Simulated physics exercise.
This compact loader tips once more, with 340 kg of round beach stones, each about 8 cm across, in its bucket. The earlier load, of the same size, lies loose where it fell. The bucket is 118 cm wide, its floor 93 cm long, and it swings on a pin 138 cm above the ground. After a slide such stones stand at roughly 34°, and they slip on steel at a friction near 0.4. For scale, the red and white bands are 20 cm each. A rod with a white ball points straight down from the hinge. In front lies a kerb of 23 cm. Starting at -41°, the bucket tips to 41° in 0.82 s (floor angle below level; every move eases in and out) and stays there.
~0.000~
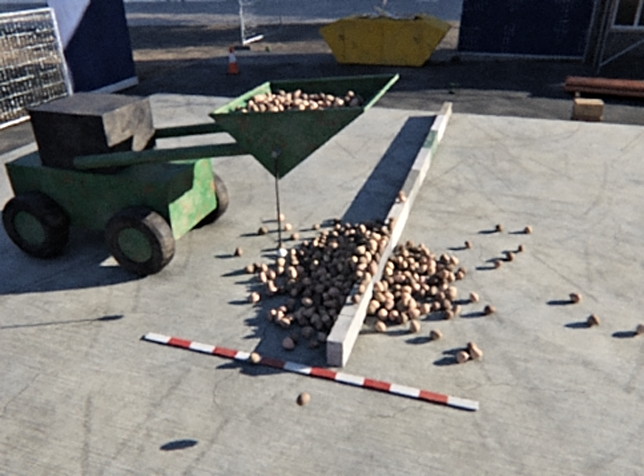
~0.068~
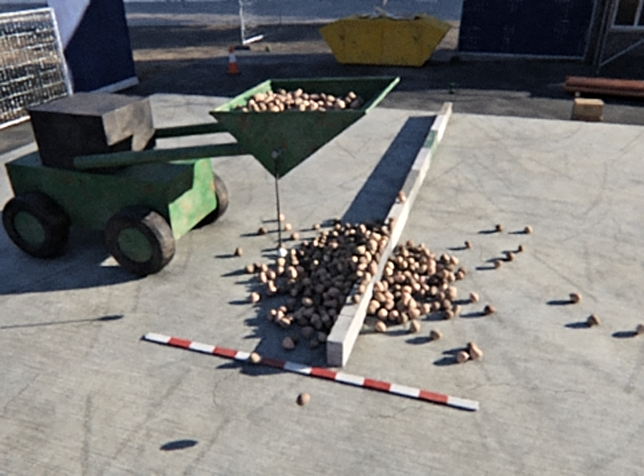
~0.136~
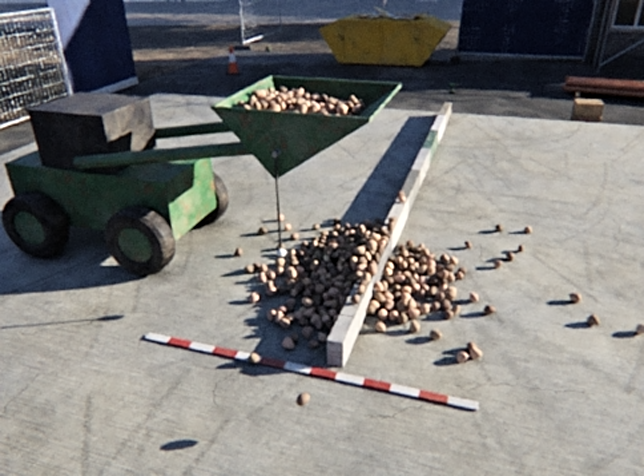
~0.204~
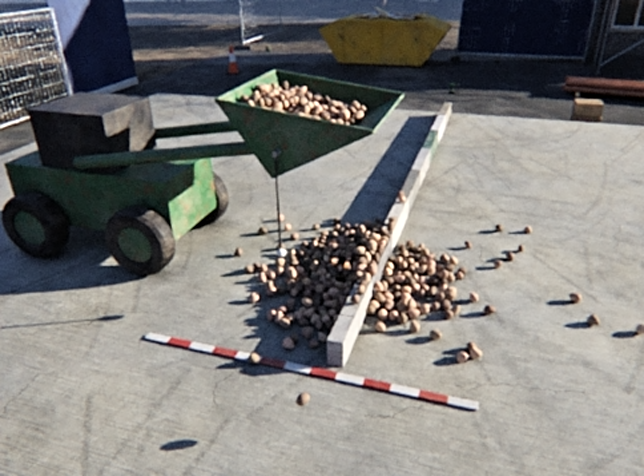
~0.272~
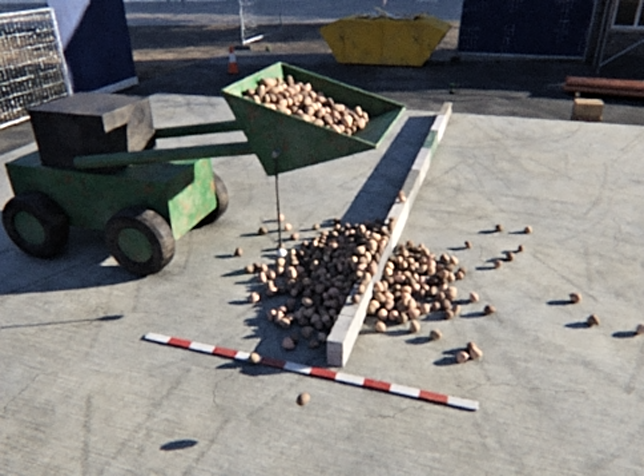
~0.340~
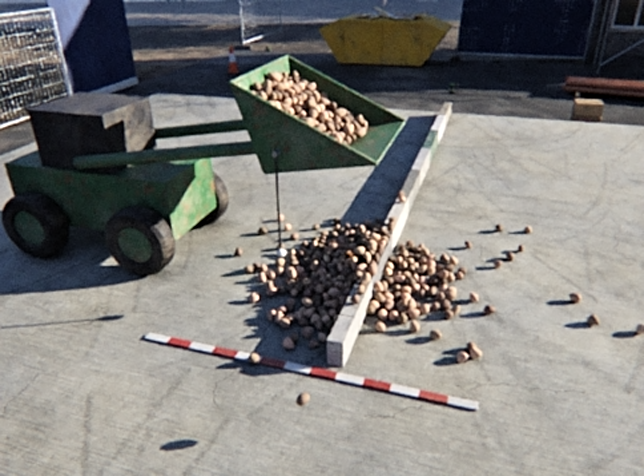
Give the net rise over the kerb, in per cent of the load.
Close to 99 parts in a hundred.
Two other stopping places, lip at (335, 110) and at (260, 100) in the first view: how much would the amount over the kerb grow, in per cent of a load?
First some 65, then 0 per cent.
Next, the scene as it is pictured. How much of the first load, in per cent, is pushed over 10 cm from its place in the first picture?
Roughly 15 per cent of them.
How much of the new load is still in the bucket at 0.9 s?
It holds some 80 per cent.
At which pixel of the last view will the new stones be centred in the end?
Their middle is at about (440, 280).
After 0.6 s the floor is at 29°; in per cent of one load, 100 in the bucket, 79 on this side of the kerb, 21 over the kerb; the foremost stones are at (541, 267).
After 0.9 s the floor is at 41°; in per cent of one load, 79 in the bucket, 98 on this side of the kerb, 22 over the kerb; the foremost stones are at (541, 267).
After 1.3 s the floor is at 41°; in per cent of one load, 13 in the bucket, 97 on this side of the kerb, 90 over the kerb; the foremost stones are at (541, 267).
After 3.9 s the floor is at 41°; in per cent of one load, 0 in the bucket, 80 on this side of the kerb, 119 over the kerb; the foremost stones are past the picture's edge. Net gain over the kerb, 99.
